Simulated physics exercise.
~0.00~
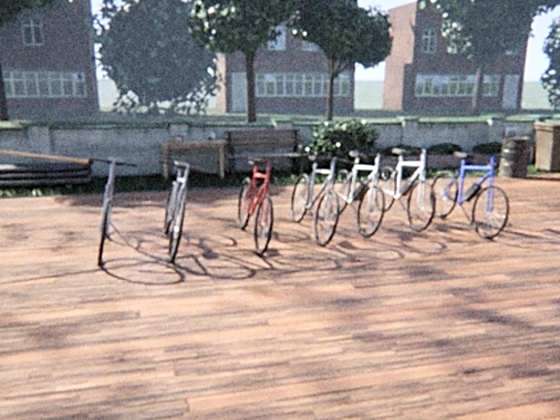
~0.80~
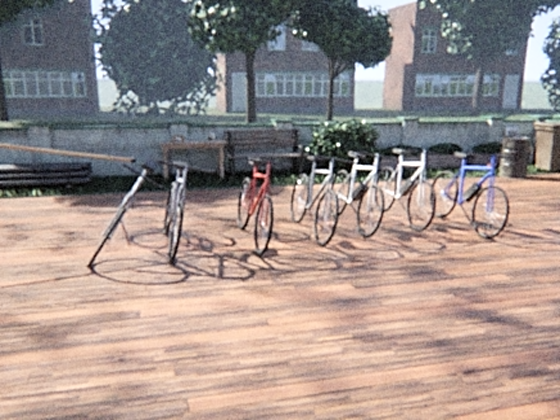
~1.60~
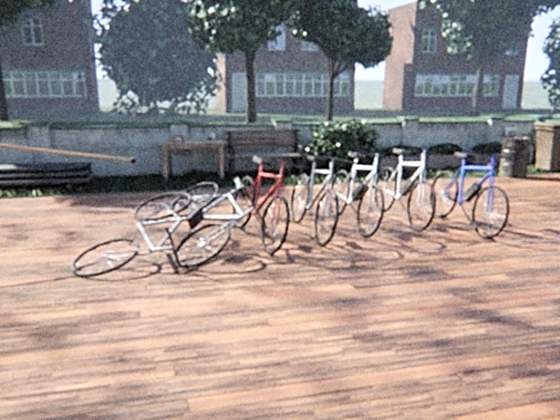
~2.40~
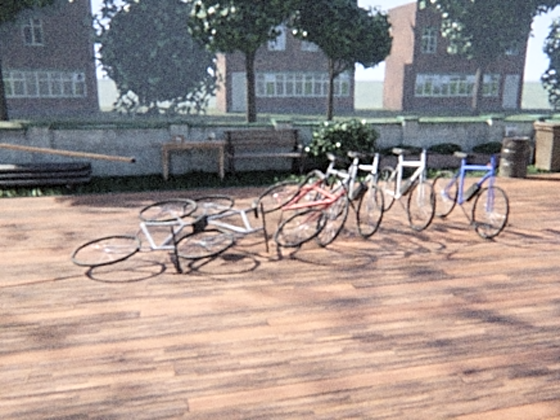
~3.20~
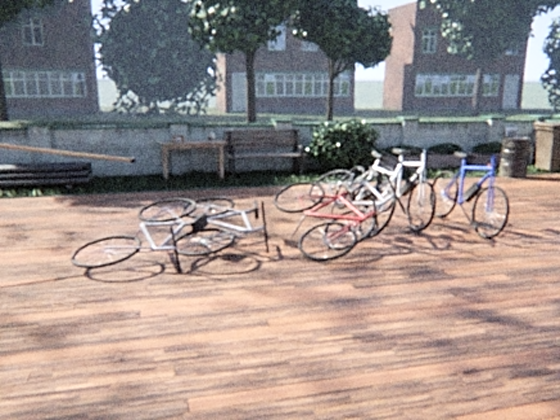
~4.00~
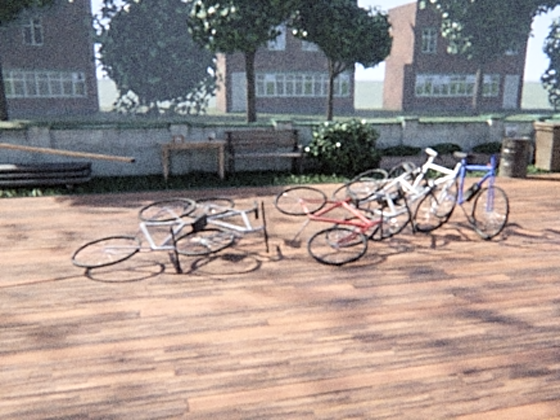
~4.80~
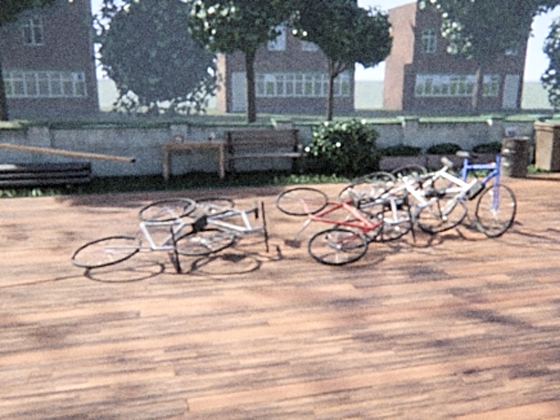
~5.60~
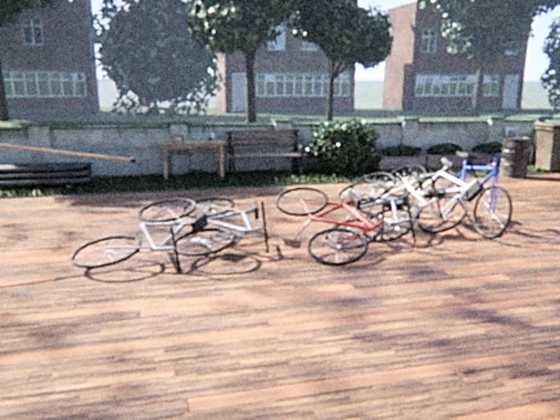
A row of bicycles topples rightward one after another, leaving only the blue one standing.
